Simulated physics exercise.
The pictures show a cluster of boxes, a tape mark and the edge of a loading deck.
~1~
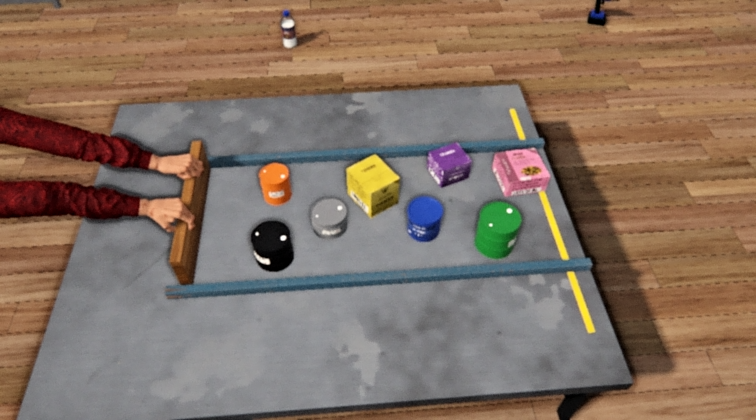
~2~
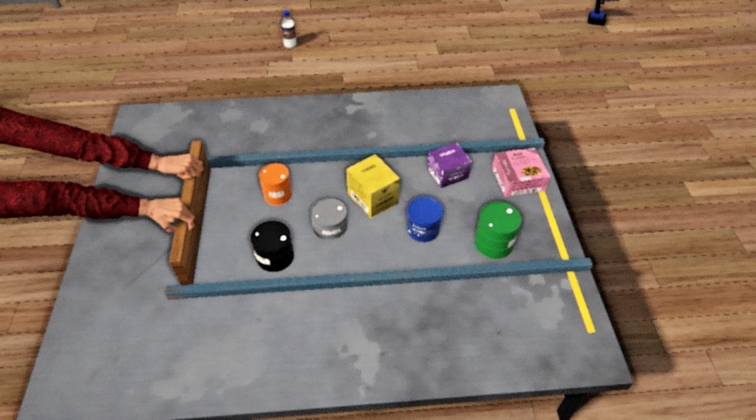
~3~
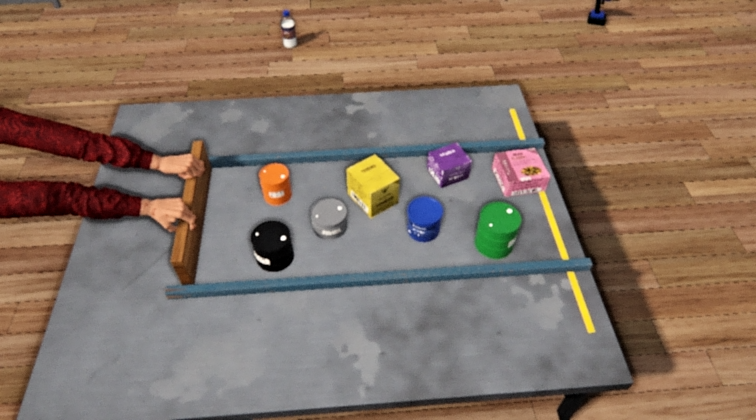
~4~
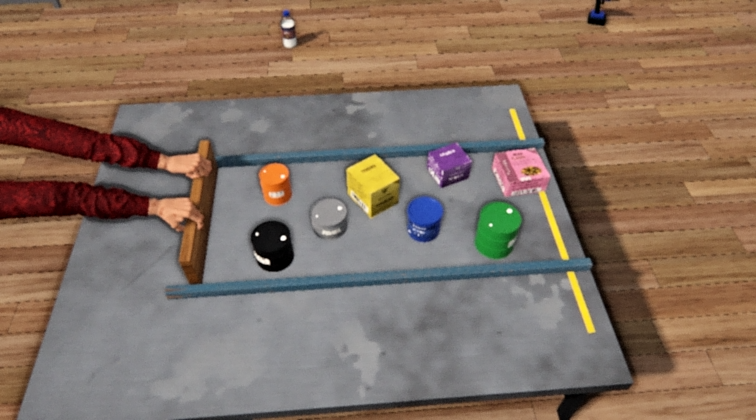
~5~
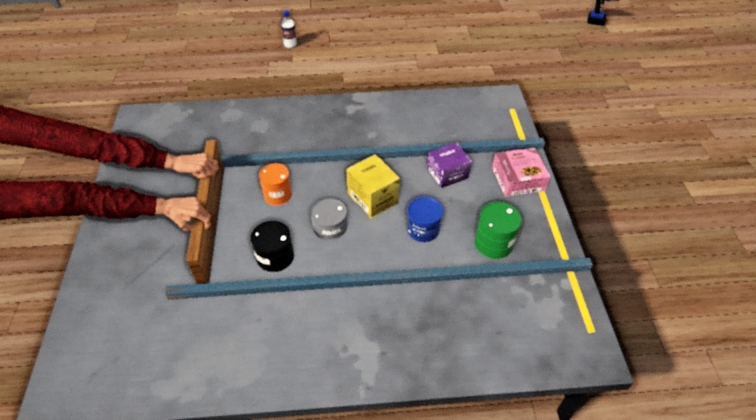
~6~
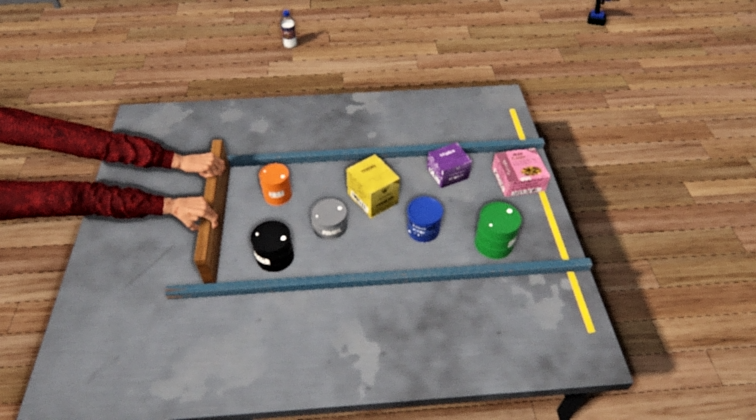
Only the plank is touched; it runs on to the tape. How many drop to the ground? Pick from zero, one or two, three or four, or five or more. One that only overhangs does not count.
The number that fall off is five or more.
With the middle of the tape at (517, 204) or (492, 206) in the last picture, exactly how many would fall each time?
In that order 2 and 1.
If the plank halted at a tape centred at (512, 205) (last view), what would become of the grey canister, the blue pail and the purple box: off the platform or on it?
The grey canister is kept, the blue pail remains up, the purple box is kept.
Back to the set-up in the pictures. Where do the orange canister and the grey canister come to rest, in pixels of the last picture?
The orange canister stops around (553, 169); the grey canister around (564, 195).
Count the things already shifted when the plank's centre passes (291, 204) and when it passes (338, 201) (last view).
The counts are 2 and 4.
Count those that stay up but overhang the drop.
That would be 3.
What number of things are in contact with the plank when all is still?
The number is 3.
Soon after, none off yet; pink box at rest near (520, 172); green canister at rest near (497, 231); purple box at rest near (449, 165).
By the end, the number that fall off is five or more; fallen, yellow box, blue pail, purple box, green canister and pink box.
